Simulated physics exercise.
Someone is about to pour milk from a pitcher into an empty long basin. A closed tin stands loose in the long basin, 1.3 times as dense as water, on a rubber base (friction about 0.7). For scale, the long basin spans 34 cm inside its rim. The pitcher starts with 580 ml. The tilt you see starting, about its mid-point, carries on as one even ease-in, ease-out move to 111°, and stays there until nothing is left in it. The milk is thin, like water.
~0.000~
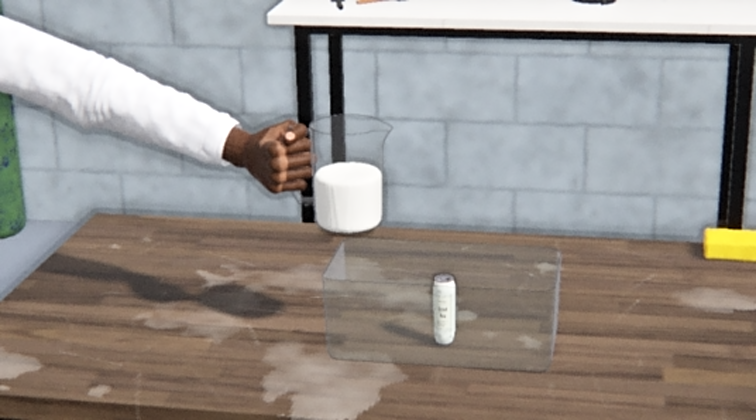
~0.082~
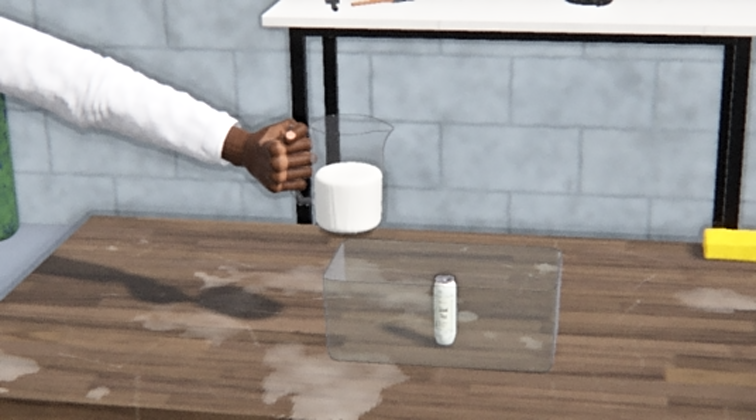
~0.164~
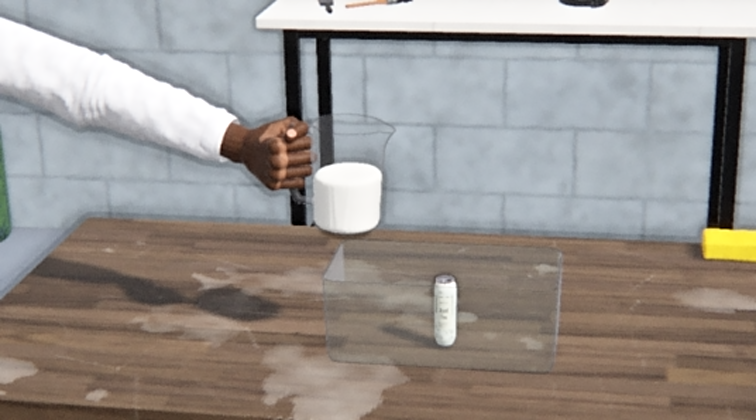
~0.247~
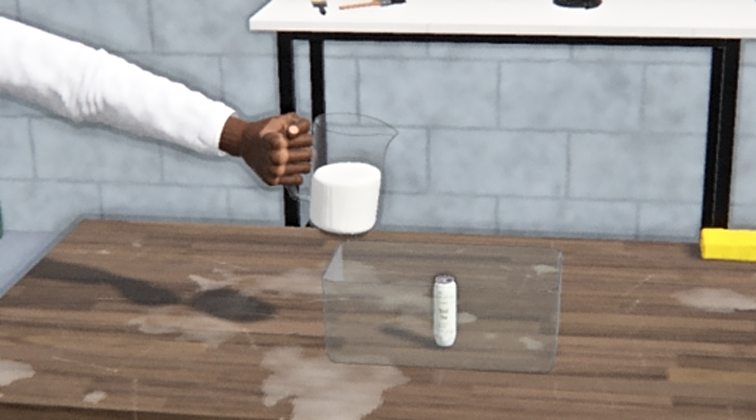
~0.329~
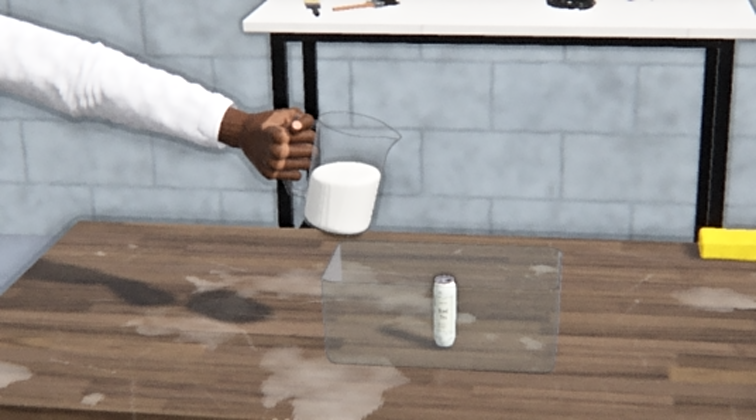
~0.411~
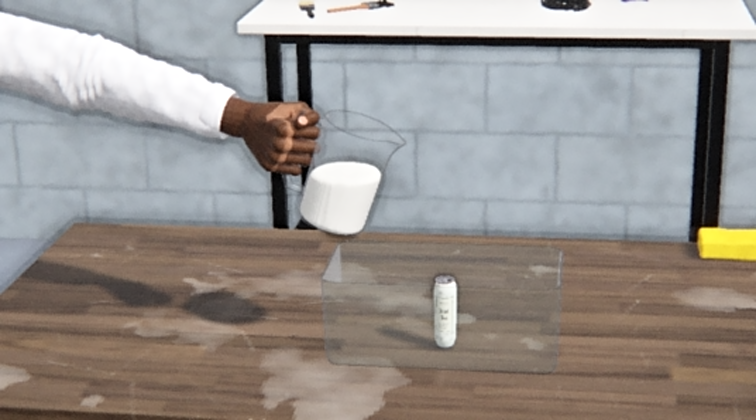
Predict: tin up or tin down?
It falls.
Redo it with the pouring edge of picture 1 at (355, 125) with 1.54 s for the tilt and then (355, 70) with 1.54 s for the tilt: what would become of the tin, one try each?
First it keeps standing; then it falls.
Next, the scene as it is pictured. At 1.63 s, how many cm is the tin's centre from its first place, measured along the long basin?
Some 5 cm.
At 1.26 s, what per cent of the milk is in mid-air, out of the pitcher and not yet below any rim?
Near 18 in a hundred.
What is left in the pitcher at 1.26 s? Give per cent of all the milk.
Some 40 per cent.
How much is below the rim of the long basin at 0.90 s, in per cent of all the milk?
About 0 per cent.
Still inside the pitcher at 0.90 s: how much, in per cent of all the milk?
Some 98 per cent.
Then, 0.90 s in, the tilt is 70° and 98 per cent is still to pour; the tin stands where it began.
Then, 1.26 s in, the tilt is 102° and 41 per cent is still to pour; the tin stands where it began.
Then, 1.63 s in, the tilt is 111° and 2 per cent is still to pour; the tin leans 56°.
Then, 2.04 s in, the tilt is 111° and 0 per cent is still to pour; the tin lies on its side.
Finally, the tin lies on its side.
